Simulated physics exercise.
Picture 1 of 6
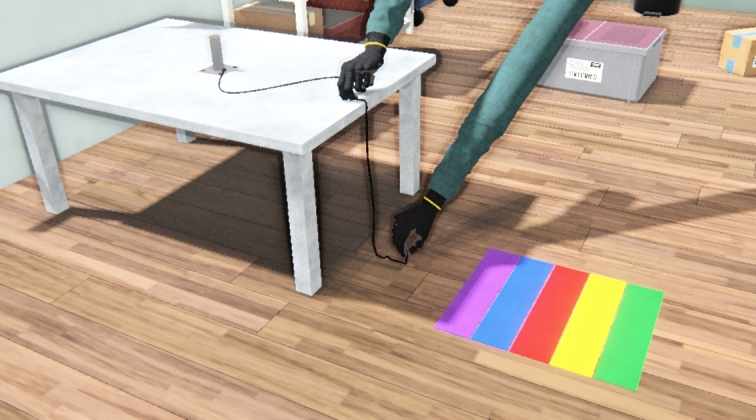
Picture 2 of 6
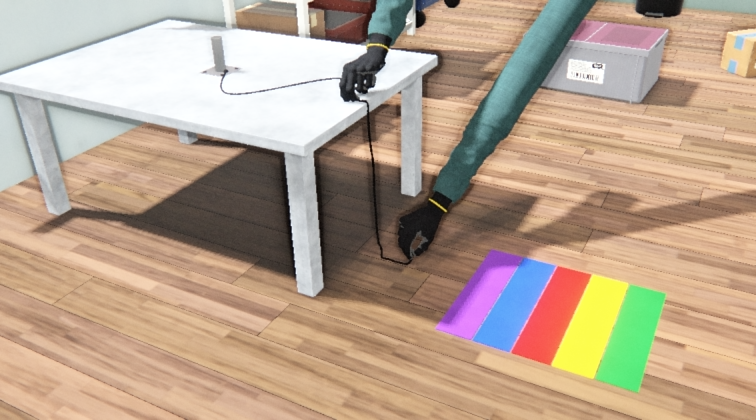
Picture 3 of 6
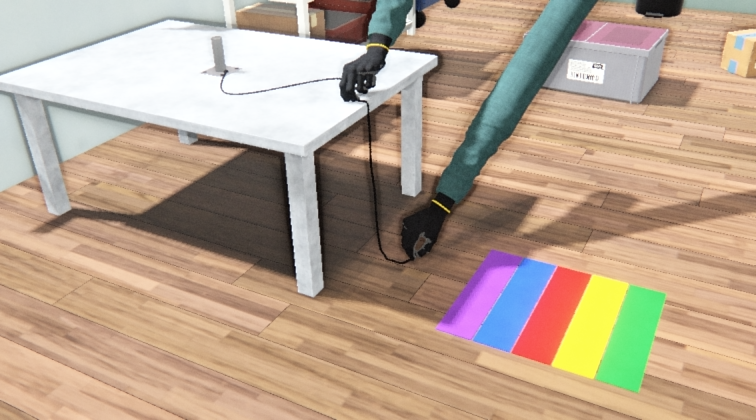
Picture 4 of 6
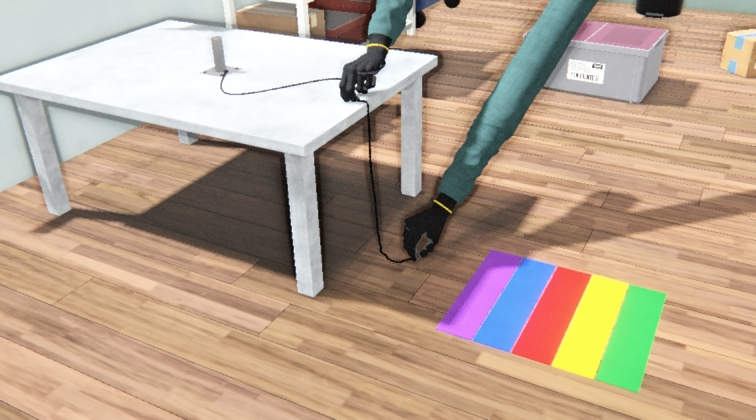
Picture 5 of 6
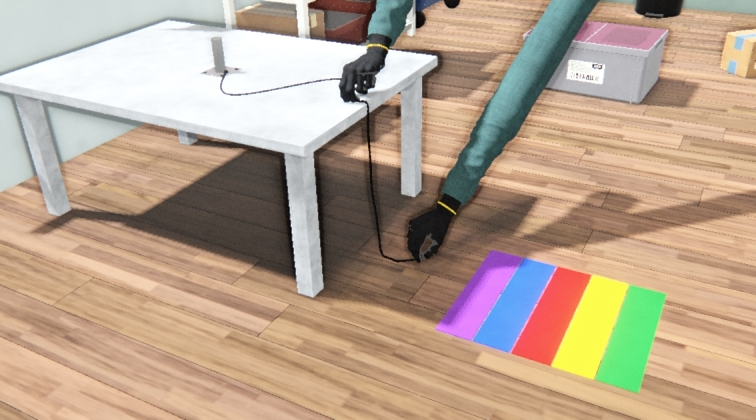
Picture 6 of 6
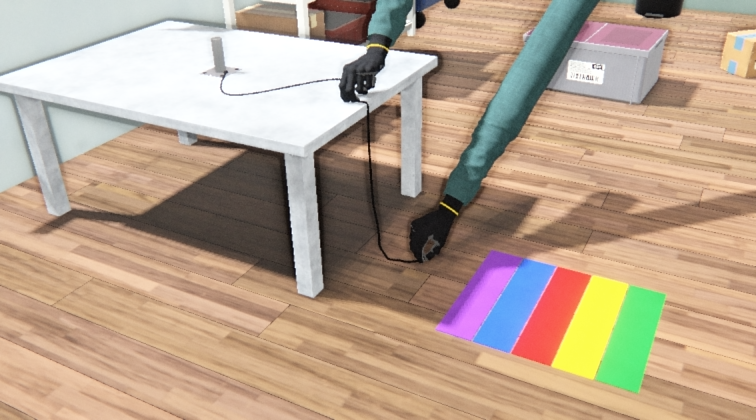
On a wooden floor beside a white table, a gloved hand inches a dark cord's end slightly right near five coloured strips.
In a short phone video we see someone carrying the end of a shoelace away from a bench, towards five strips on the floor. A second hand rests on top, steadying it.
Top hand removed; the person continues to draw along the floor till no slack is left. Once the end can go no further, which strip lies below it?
The green strip lies below it.
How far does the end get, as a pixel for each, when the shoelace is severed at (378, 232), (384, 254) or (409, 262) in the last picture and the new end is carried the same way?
Roughly (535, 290), (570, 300), (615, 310).
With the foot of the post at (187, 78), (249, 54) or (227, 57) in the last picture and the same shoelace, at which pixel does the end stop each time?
In order, near (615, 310), (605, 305) and (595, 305).
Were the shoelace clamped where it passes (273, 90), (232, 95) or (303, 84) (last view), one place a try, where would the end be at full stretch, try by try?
The pixel places are (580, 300), (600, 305) and (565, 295), one per try.
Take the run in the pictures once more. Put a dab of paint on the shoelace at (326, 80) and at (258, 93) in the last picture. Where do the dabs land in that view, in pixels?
About (365, 101), and the other about (303, 89).
Soon after, end near (559, 295); over red.
Then, end near (608, 309); over yellow.
At full stretch, end near (639, 317); over green. It gets as far as the green strip.
